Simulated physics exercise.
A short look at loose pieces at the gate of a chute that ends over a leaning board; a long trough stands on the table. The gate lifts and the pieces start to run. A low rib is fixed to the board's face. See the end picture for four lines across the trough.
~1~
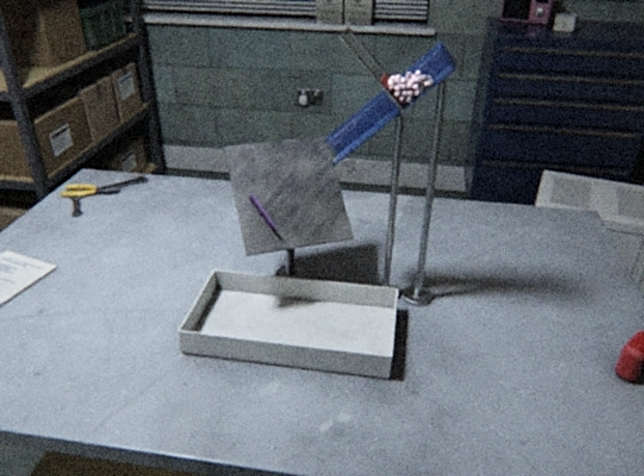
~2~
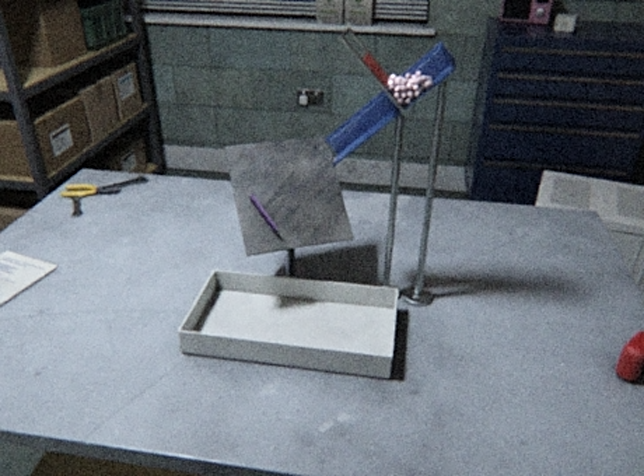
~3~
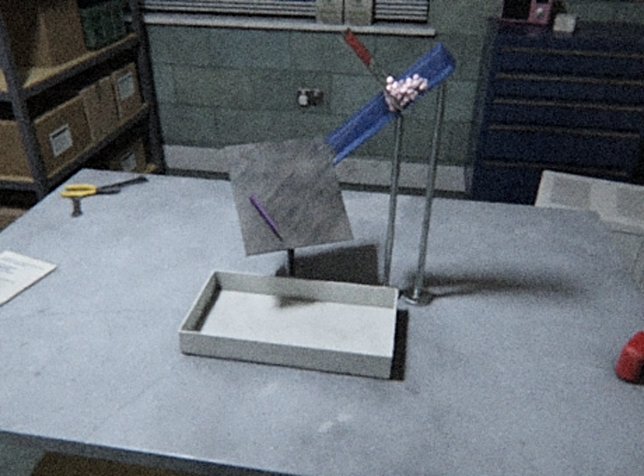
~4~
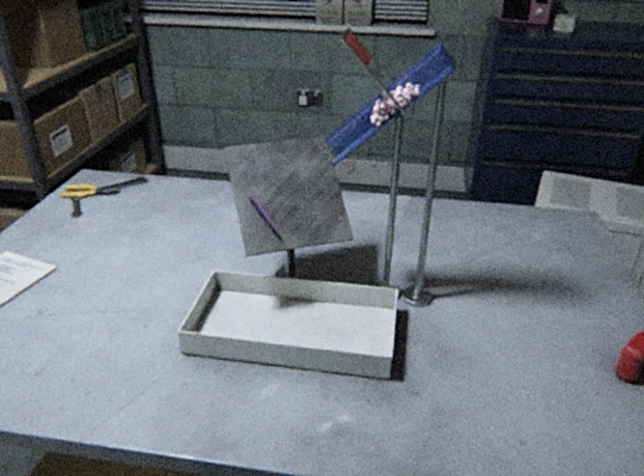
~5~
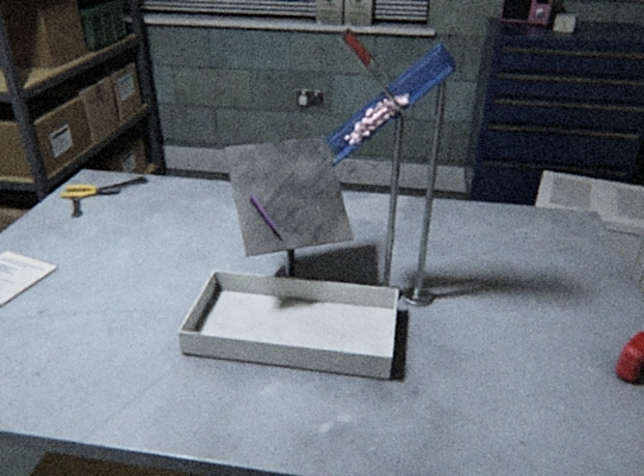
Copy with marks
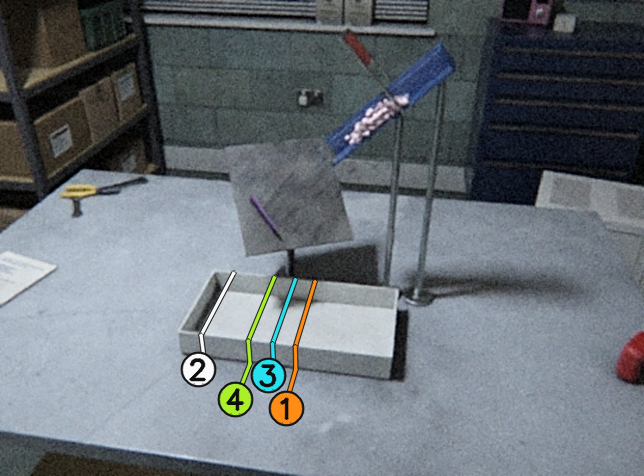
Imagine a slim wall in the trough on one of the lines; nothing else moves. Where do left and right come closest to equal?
Take 1.
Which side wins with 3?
The right side.
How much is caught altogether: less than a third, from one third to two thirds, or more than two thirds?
About that: More than two thirds.
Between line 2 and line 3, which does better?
Here it is line 3.
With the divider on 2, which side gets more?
The right side.
On the marked copy, line 1 crosses the front rim at (295, 345); line 2 crosses the front rim at (201, 334); line 3 crosses the front rim at (272, 342); line 4 crosses the front rim at (248, 340).
With 1, of what is caught, about half on the left of the divider, about half on the right.
With 2, of what is caught, a stray few on the left of the divider, nearly all on the right.
With 3, of what is caught, a small part on the left of the divider, most on the right.
With 4, of what is caught, a stray few on the left of the divider, nearly all on the right.
